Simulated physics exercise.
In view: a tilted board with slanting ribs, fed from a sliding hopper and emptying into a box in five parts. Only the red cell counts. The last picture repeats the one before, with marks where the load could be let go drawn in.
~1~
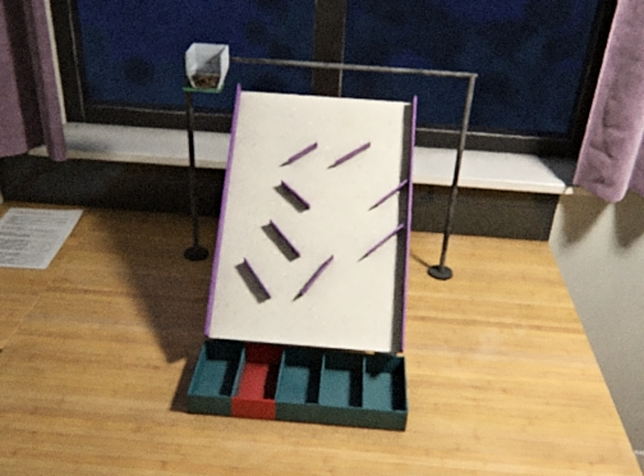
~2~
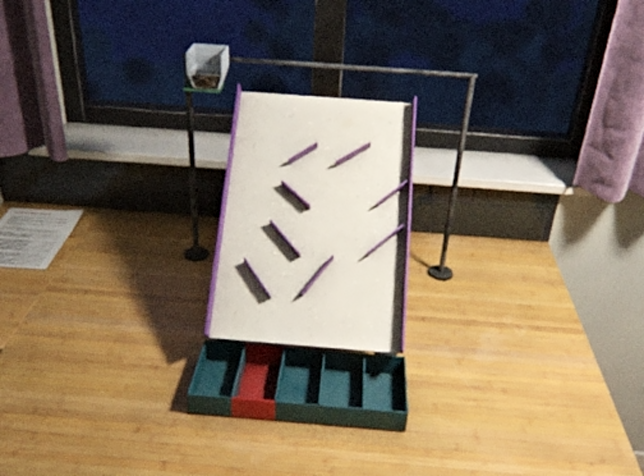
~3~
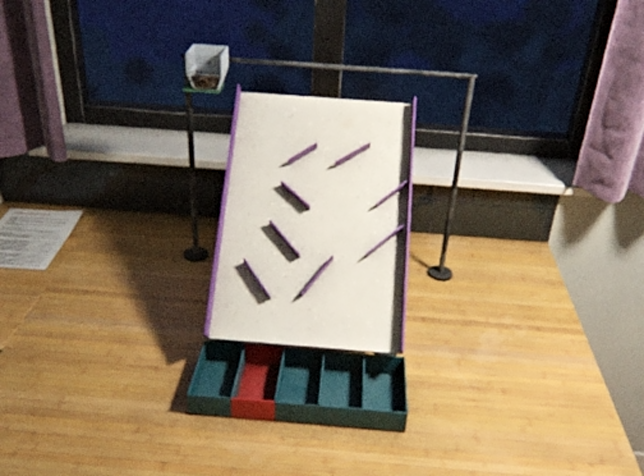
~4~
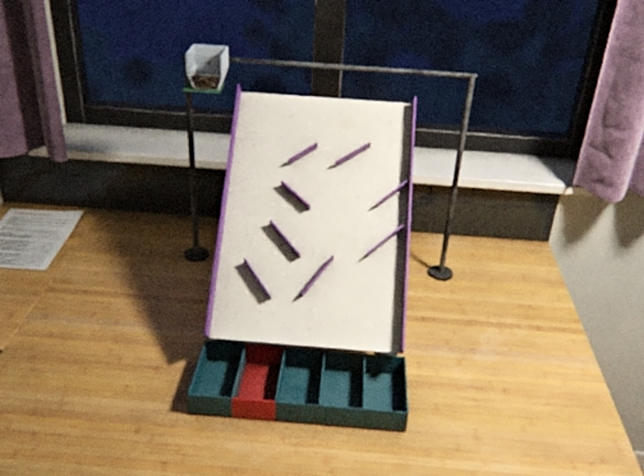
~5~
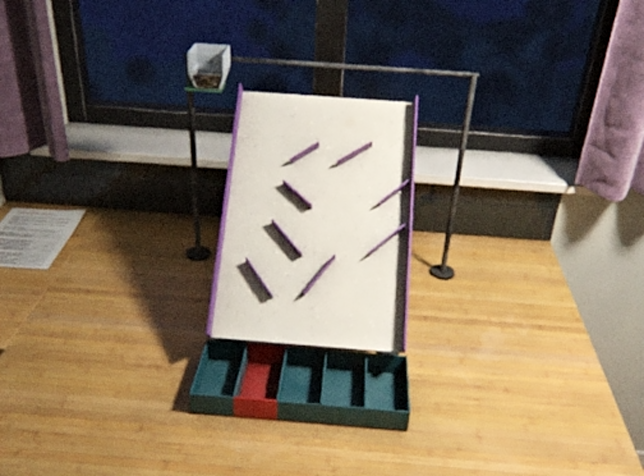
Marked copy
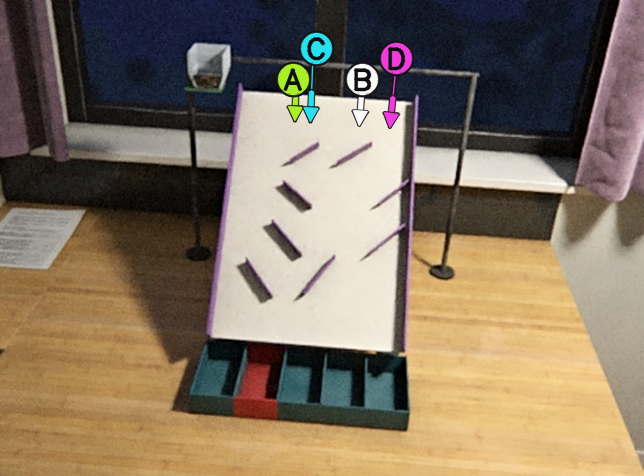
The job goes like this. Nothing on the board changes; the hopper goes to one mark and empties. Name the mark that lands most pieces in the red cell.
It is B.
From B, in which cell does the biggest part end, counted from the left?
The second from the left.
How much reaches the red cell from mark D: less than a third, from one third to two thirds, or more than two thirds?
Less than a third.
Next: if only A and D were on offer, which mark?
Here it is mark D.
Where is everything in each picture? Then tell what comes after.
In the first frame, hopper (205, 80), black beans, door shut.
In the second frame, ribs (288, 160) to (317, 142), (336, 162) to (371, 142), (281, 180) to (310, 205).
In the third frame, ribs (377, 204) to (407, 181), (270, 220) to (299, 255), (367, 254) to (403, 225).
In the fourth frame, ribs (244, 258) to (270, 296), (302, 294) to (333, 255).
In the fifth frame, red cell (255, 407), number 2 of 5 from the left.
On the marked copy, mark A meets the board at (295, 115); mark B meets the board at (359, 120); mark C meets the board at (310, 116); mark D meets the board at (390, 122).
Choosing A, about a tenth in the red cell, the larger part in other cells, about a tenth held on the board.
Choosing B, roughly a third in the red cell, about a tenth in other cells, roughly half held on the board.
Choosing C, about a tenth in the red cell, roughly two thirds in other cells, roughly a quarter held on the board.
Choosing D, roughly a quarter in the red cell, roughly two thirds in other cells, about a tenth held on the board.
